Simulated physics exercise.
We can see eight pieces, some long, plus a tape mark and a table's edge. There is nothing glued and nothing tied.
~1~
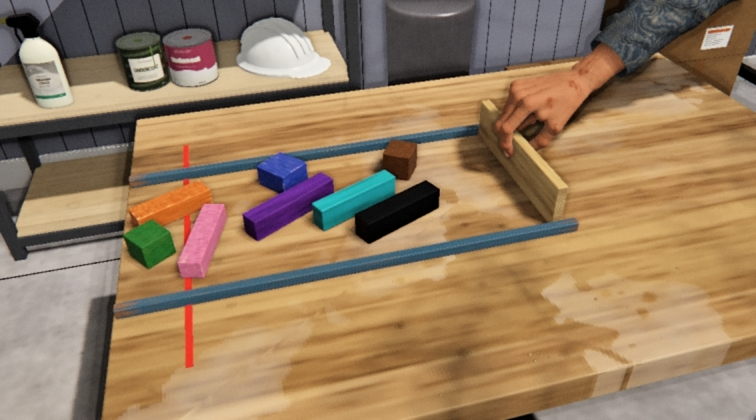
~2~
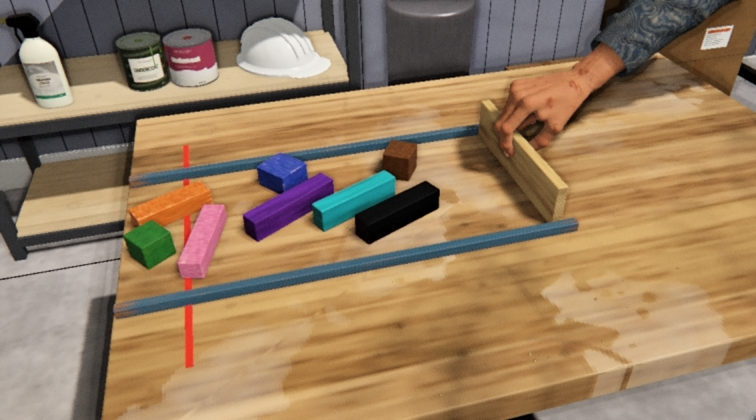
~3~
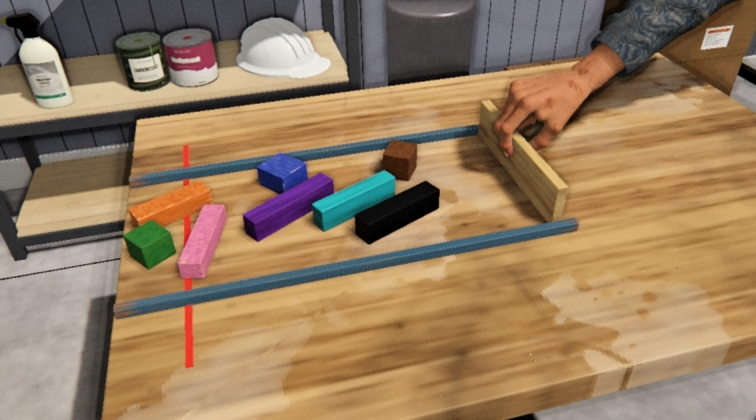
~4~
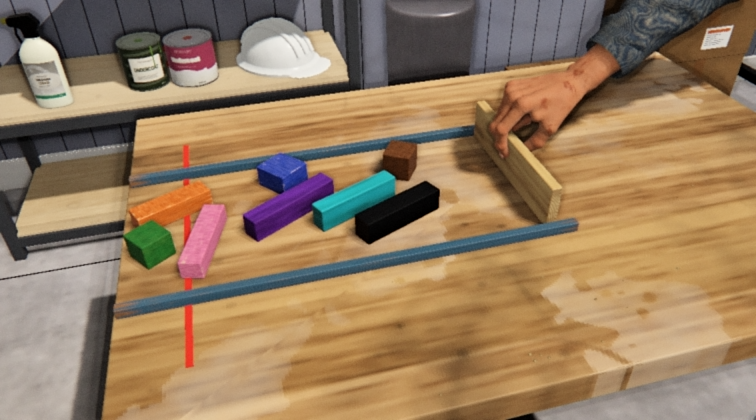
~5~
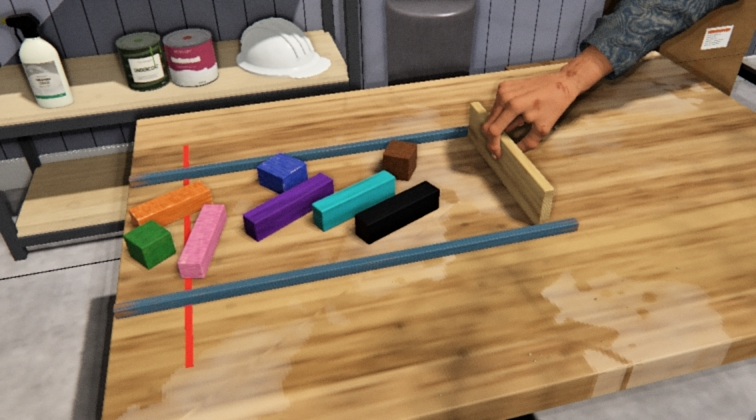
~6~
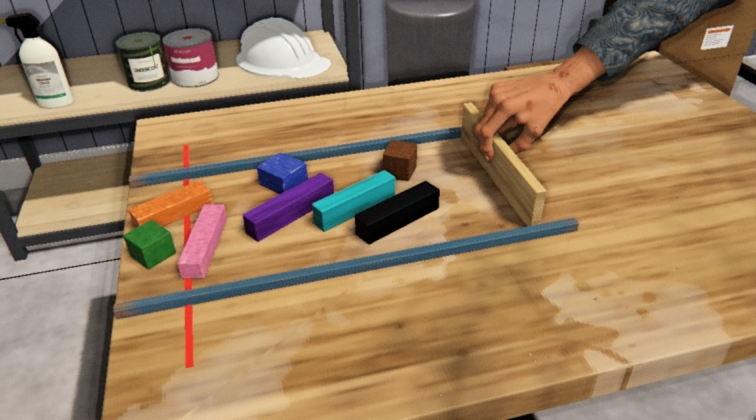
On a wooden table, a hand slides a board slightly left toward eight still, colored blocks.
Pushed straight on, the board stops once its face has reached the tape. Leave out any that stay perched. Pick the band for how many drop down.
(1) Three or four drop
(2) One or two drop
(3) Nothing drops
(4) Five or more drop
Three or four drop (1).
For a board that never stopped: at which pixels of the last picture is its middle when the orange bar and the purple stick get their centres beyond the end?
Near (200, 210) in the first case, near (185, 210) in the other.
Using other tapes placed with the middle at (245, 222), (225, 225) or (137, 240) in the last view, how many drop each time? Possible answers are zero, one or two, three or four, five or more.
Counts for the three tries are none, one or two and at least five.
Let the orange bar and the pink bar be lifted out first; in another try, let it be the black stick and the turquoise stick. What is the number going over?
Well, the first time you'd get 1, and the next time 1.
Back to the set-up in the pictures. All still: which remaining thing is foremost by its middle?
Looking at the middles, it's the purple stick.
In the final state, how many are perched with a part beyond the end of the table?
The answer comes to 3.
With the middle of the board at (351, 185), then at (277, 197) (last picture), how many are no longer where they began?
Answer - first 4, then 7.
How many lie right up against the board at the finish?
Well, it touches 4.
A little later, none off yet; green block at rest near (150, 244); orange bar at rest near (172, 207); pink bar at rest near (204, 239).
When it is over, the number that fall off is three or four; down, pink bar, orange bar and green block.
